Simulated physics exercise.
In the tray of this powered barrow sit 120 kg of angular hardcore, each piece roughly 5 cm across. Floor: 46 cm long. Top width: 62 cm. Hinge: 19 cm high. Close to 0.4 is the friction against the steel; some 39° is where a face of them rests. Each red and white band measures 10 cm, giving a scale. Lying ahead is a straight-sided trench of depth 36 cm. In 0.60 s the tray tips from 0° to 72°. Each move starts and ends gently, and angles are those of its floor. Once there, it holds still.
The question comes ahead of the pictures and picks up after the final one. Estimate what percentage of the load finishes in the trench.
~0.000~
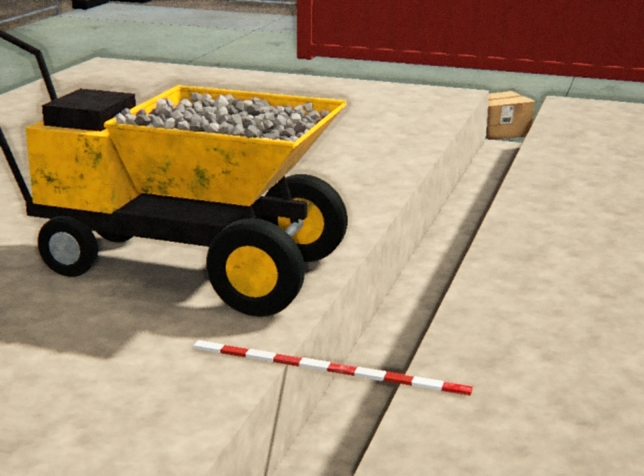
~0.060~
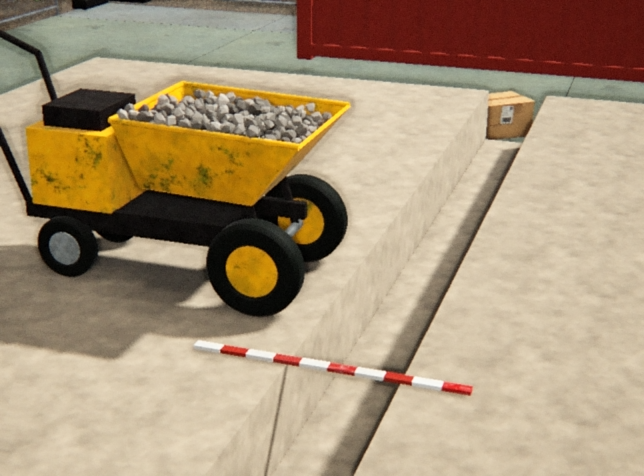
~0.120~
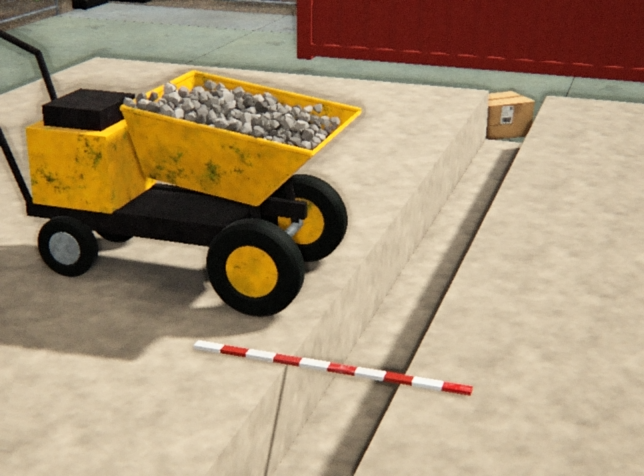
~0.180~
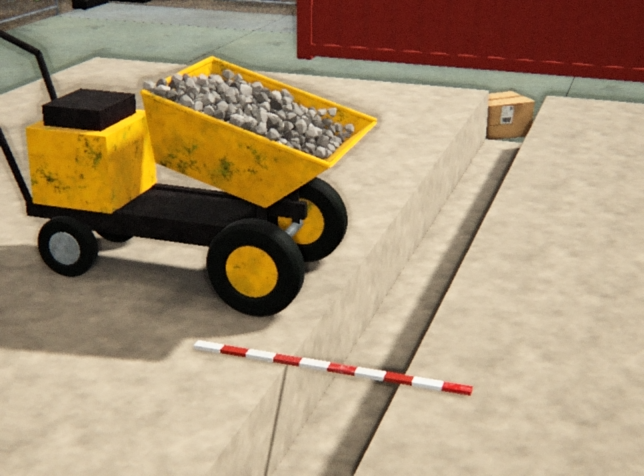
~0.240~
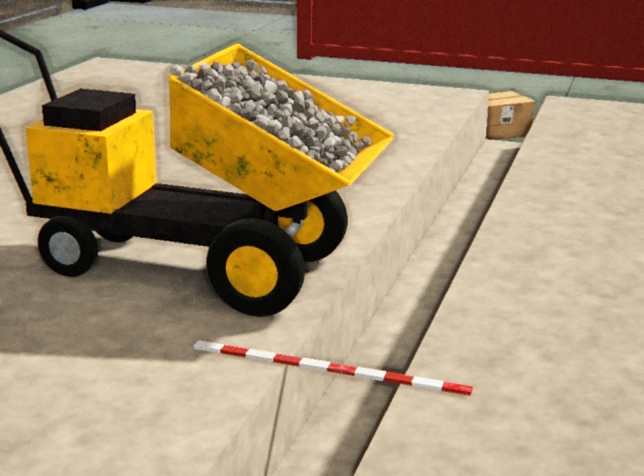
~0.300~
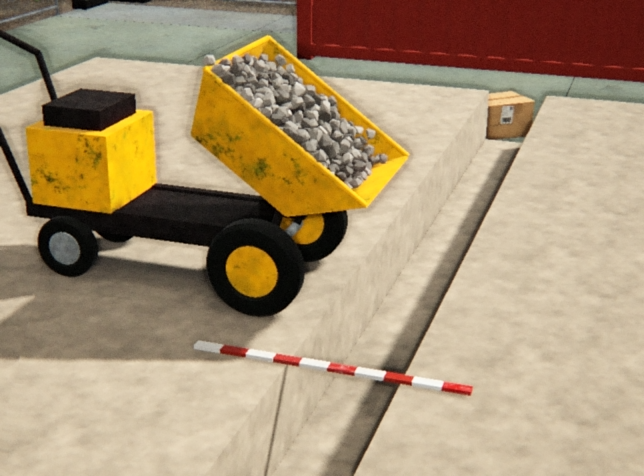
Roughly 36 percent.
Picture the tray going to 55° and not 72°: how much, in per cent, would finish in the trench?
Expect roughly 10 per cent.
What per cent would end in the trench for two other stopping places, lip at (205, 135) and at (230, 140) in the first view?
I'd say some 100 per cent and some 85 per cent.
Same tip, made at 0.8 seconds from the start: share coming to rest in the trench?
45 %.
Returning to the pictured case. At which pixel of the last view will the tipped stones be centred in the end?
Around (473, 308).
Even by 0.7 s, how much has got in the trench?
5 per cent, give or take.
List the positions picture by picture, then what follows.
In the first frame, lip at (294, 145), floor tilted 0°, highest stones at (239, 107).
In the second frame, the tray is at 2°, its lip at (299, 147); the top of the load is at (224, 104); the stones move at 0.4 m/s on average.
In the third frame, the tray is at 7°, its lip at (312, 154); the top of the load is at (201, 95); the stones move at 0.9 m/s on average.
In the fourth frame, the tray is at 16°, its lip at (329, 166); the top of the load is at (214, 82); the stones move at 1.3 m/s on average.
In the fifth frame, the tray is at 25°, its lip at (349, 184); the top of the load is at (231, 72); the stones move at 1.5 m/s on average.
In the sixth frame, the tray is at 36°, its lip at (366, 206); the top of the load is at (261, 64); the stones move at 1.6 m/s on average.
After 0.4 s the floor is at 61°; 100 % in the tray; the foremost stones are at (398, 215).
After 0.7 s the floor is at 72°; 63 % in the tray, 5 % in the trench, 31 % past the trench; the foremost stones are at (509, 322).
After 1.0 s the floor is at 72°; 21 % in the tray, 14 % in the trench, 65 % past the trench; the foremost stones are past the picture's edge.
After 3.0 s the floor is at 72°; 2 % in the tray, 36 % in the trench, 62 % past the trench; the foremost stones are past the picture's edge.
